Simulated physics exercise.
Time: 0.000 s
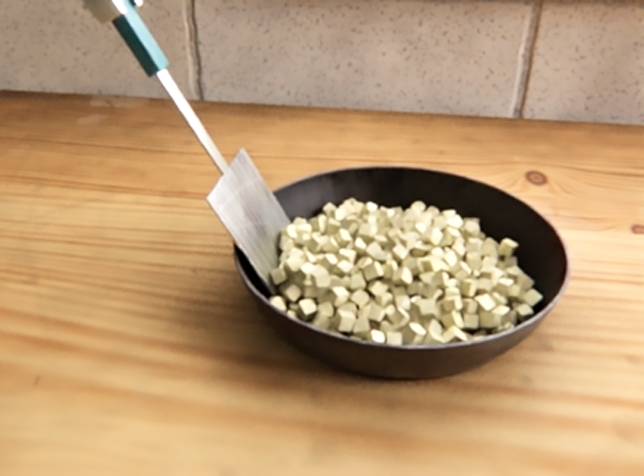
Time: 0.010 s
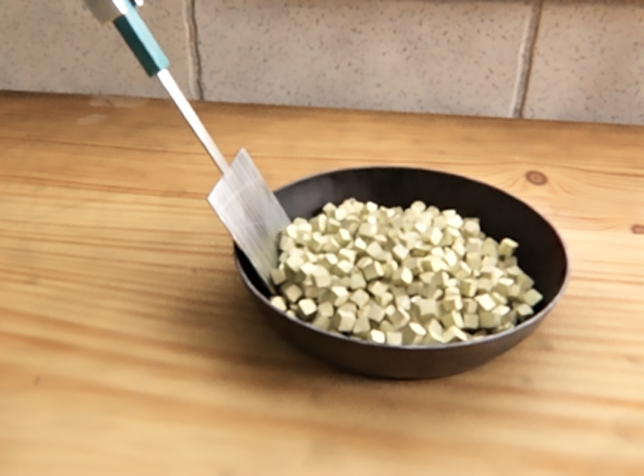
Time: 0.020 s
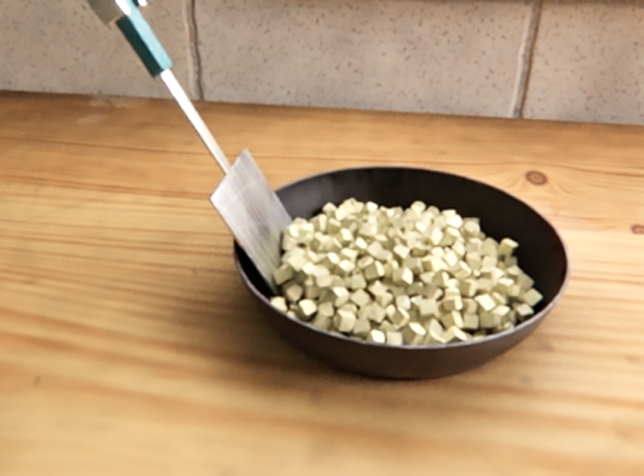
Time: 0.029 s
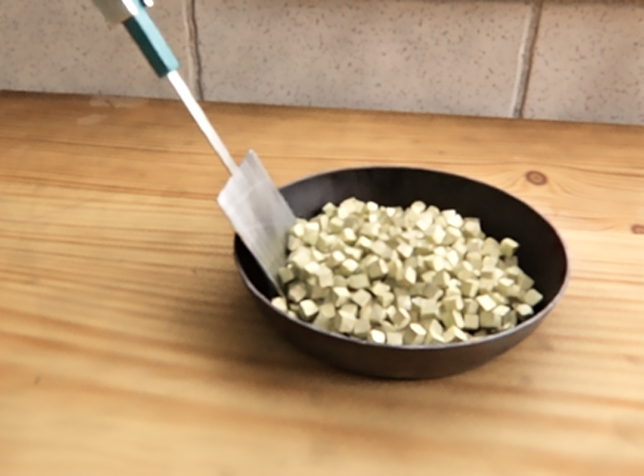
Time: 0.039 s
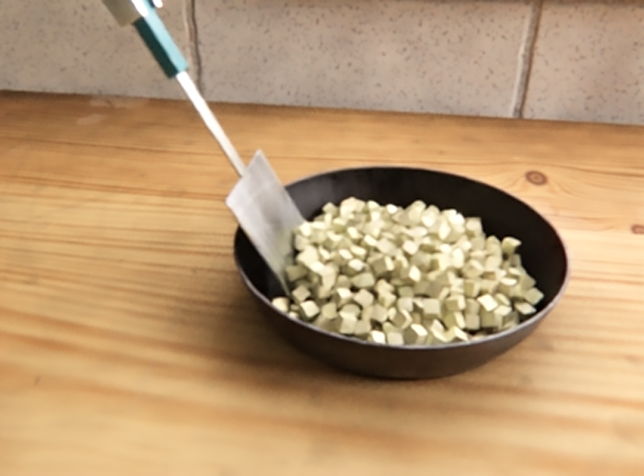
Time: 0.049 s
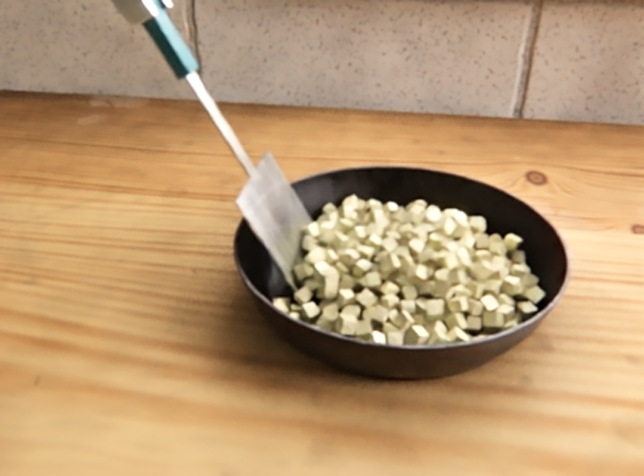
Diced pale vegetables heaped in a dark frying pan on a wooden counter, a machine-held turner slowly pushing rightward into them.
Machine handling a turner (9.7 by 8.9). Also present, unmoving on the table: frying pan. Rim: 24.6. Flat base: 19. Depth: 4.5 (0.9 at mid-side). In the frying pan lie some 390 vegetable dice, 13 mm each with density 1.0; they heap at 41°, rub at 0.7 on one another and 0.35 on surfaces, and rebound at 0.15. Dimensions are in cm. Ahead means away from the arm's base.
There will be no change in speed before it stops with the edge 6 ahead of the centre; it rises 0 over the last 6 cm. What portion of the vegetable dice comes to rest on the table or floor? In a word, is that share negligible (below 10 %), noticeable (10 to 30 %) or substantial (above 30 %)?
In a word, negligible.
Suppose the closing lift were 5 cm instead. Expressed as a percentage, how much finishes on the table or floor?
It comes to around 15 percent.
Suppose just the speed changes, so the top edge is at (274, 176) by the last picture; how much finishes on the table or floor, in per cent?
Expect about 25 per cent there.
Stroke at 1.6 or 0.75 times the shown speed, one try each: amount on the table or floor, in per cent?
I'd say near 25 and then near 5 per cent.
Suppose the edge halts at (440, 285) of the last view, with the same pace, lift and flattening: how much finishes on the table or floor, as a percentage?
Something close to 0 in a hundred.
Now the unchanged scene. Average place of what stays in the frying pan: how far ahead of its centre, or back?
About 5.0 centimetres ahead.
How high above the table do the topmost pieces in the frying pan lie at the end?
About 7.0 centimetres.
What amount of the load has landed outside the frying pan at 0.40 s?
Some 5 per cent of the load.
By 0.11 s, sloping 61°, highest piece 6 above the table; 390 in the frying pan.
By 0.17 s, sloping 61°, highest piece 6 above the table; 390 in the frying pan.
By 0.40 s, sloping 61°, highest piece 7 above the table; 367 in the frying pan, 23 on the table or floor.
By 1.45 s, sloping 61°, highest piece 7 above the table; 364 in the frying pan, 26 on the table or floor.
Final count, 364 in the frying pan, 26 on the table or floor. That is 7 % on the table or floor.
